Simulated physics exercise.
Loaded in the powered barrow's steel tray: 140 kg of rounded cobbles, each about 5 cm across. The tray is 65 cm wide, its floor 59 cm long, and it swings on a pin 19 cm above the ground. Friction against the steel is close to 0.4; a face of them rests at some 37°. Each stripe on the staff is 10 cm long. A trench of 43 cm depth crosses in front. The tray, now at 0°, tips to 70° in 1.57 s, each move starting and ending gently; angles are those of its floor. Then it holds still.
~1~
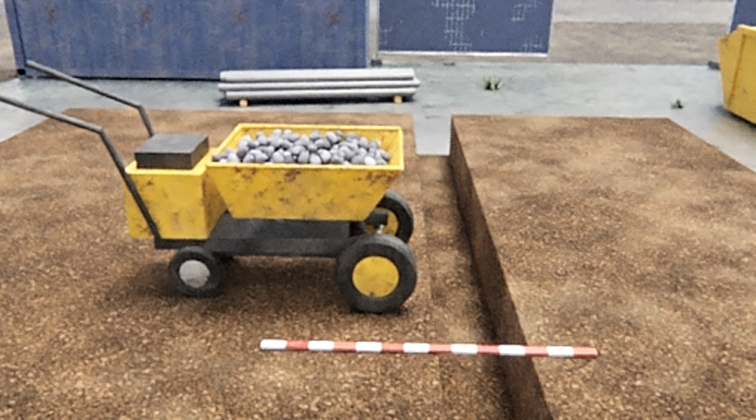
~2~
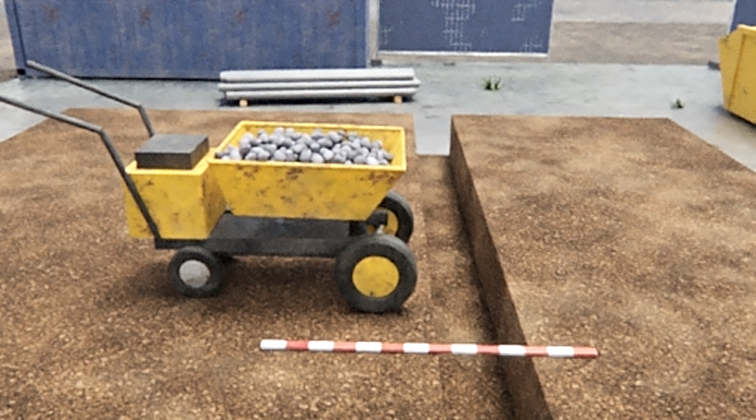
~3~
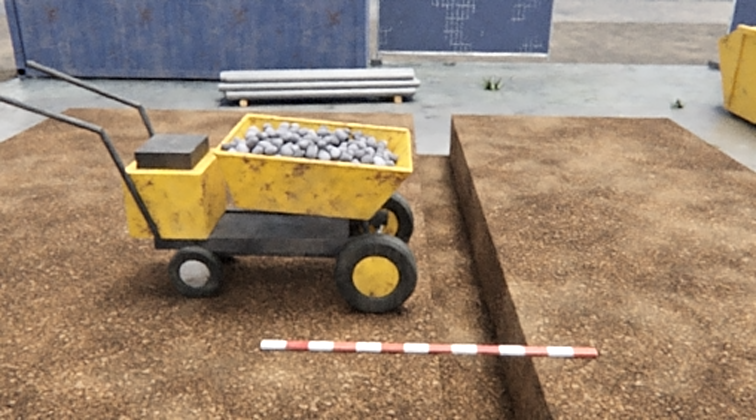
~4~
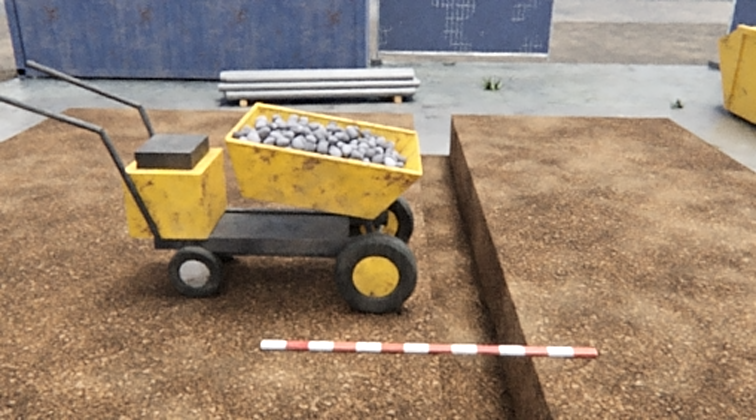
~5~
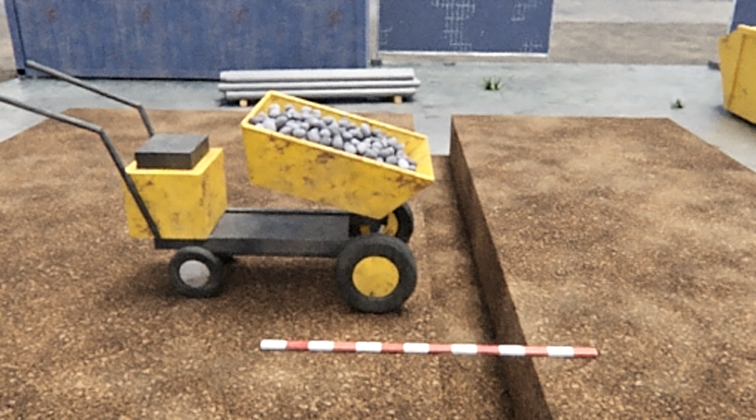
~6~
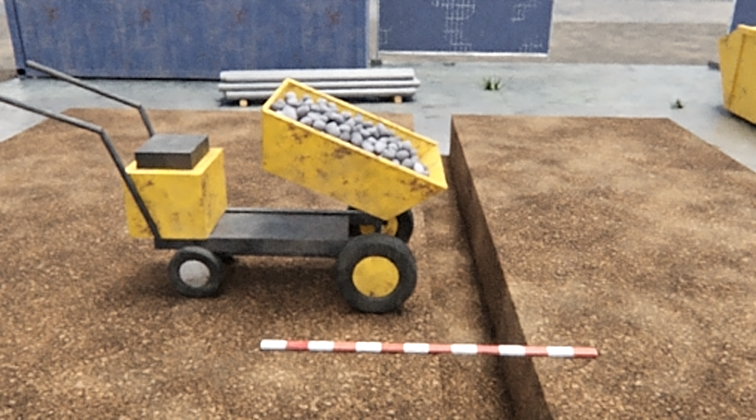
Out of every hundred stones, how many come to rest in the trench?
Close to 50 in a hundred.
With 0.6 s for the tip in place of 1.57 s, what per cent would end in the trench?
In that case some 25 per cent.
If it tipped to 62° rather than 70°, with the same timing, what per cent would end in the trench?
In that case some 40 per cent.
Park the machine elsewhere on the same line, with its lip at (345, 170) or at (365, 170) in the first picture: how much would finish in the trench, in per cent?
First some 95, then 85 per cent.
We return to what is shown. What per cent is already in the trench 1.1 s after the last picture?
Some 10 per cent.
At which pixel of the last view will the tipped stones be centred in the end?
Their middle is at about (504, 281).
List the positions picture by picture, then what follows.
The tray is at 0°, its lip at (402, 169); the top of the load is at (304, 142), in the first picture.
The tray is at 1°, its lip at (404, 170); the top of the load is at (298, 140), in the second picture.
Lip at (411, 171), floor tilted 4°, highest stones at (294, 135), in the third picture.
Lip at (421, 175), floor tilted 9°, highest stones at (282, 126), in the fourth picture.
Lip at (433, 180), floor tilted 16°, highest stones at (287, 113), in the fifth picture.
Lip at (446, 188), floor tilted 23°, highest stones at (298, 103), in the sixth picture.
Then, 0.6 s after the last picture the floor is at 59°, 99 % in the tray, 1 % in the trench; the foremost stones are at (502, 233).
Then, 1.1 s after the last picture the floor is at 70°, 53 % in the tray, 10 % in the trench, 36 % past the trench; the foremost stones are at (606, 272).
Then, 1.4 s after the last picture the floor is at 70°, 29 % in the tray, 20 % in the trench, 51 % past the trench; the foremost stones are at (678, 273).
Then, 3.4 s after the last picture the floor is at 70°, 0 % in the tray, 50 % in the trench, 49 % past the trench; the foremost stones are at (713, 267).
